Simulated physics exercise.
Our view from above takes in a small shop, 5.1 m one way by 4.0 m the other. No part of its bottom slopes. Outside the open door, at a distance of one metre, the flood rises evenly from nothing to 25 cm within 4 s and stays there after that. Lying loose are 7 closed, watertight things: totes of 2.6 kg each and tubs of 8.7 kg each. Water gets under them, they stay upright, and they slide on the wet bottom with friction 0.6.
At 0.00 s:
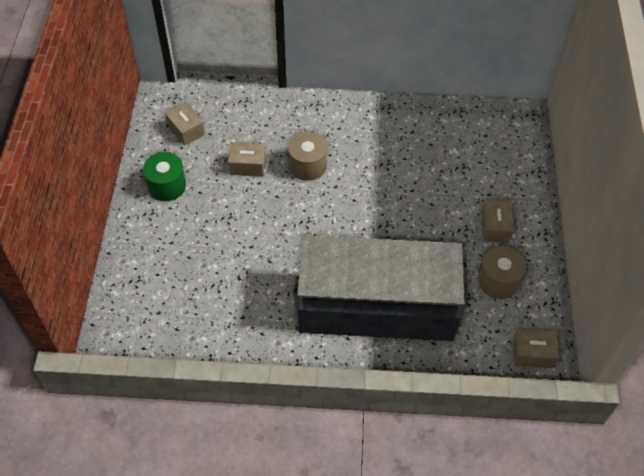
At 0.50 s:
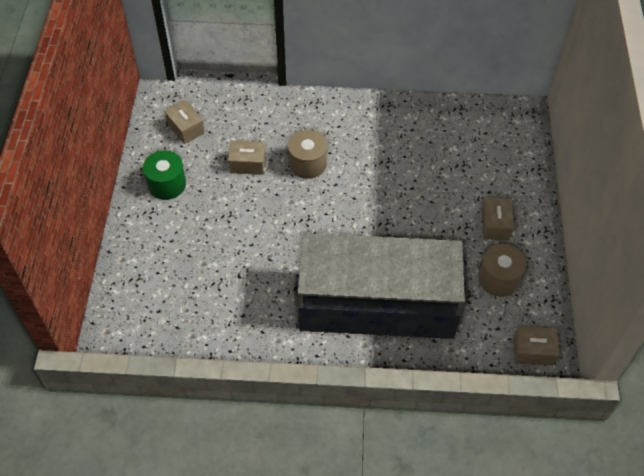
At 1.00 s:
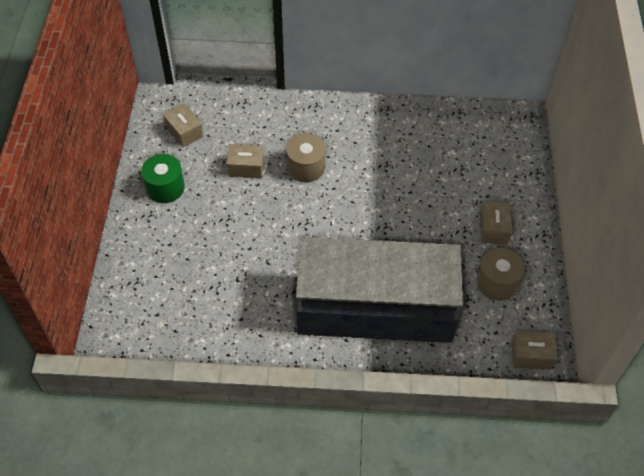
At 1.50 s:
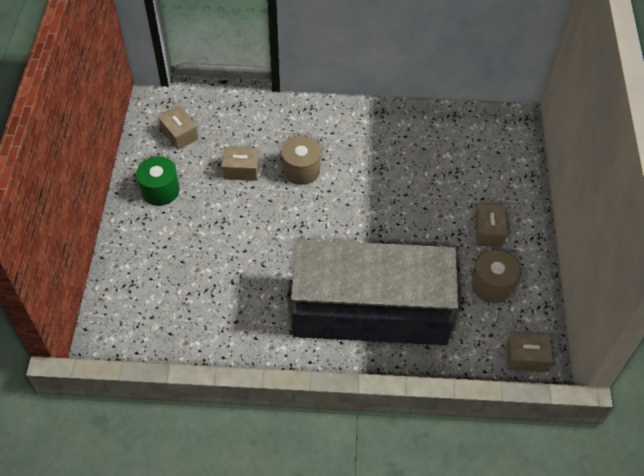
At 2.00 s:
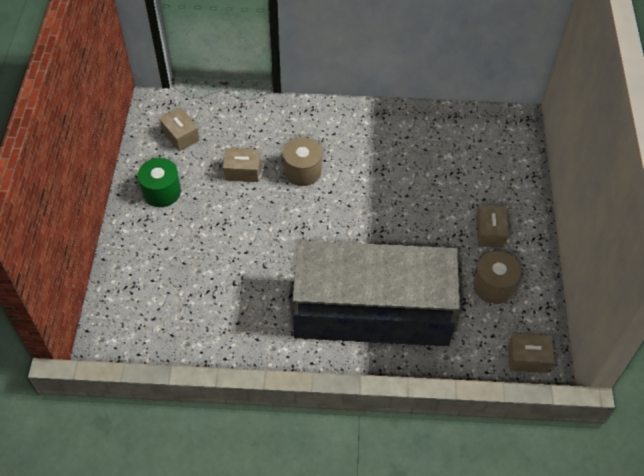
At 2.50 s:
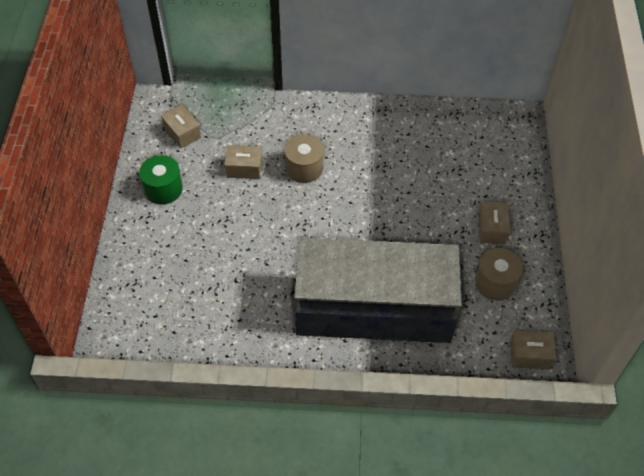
Green water spreads around a small walled shop and through its doorway as the containers stay still.
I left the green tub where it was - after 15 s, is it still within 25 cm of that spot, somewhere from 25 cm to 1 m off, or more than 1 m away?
It is more than 1 m away.
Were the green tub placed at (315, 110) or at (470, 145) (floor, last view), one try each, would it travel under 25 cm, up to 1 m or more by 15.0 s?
Respectively, it ends up distant and ends up distant.
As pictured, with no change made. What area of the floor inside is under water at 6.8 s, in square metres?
Somewhere around 15 m2, roughly.
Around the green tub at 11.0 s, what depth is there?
9 cm or so.
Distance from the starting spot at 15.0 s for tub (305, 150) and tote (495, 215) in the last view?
Shifts: 200 cm / 250 cm.
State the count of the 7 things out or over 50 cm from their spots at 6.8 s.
By then 4.
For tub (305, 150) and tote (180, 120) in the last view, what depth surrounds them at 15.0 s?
First roughly 13 cm, second roughly 16 cm.
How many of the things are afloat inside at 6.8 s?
Count: 2.
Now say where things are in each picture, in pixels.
The green tub at (163, 168) rests on the ground; 0.0 m2 under water; 0 of 7 have shifted, in the first picture.
The green tub at (163, 166), on the bottom; 0.0 m2 under water; 0 of 7 have shifted, in the second picture.
The green tub at (161, 169) rests on the ground; water covers 0.0 m2; 0 of 7 have shifted, in the third picture.
The green tub at (156, 172) rests on the ground; water covers 0.0 m2; 0 of 7 have shifted, in the fourth picture.
The green tub at (158, 173), on the bottom; water covers 0.1 m2; 0 of 7 have shifted, in the fifth picture.
The green tub at (159, 171), on the bottom; 0.8 m2 under water; 0 of 7 have shifted, in the sixth picture.
After 3.5 s the green tub is near (159, 171), 0.0 m from its start, aground; 0 afloat.
After 6.8 s the green tub is near (120, 338), 2.2 m from its start, afloat; 2 afloat.
After 11.0 s the green tub is near (447, 353), 3.8 m from its start, afloat; 6 afloat.
After 15.0 s the green tub is near (503, 145), 3.9 m from its start, afloat; 7 afloat.
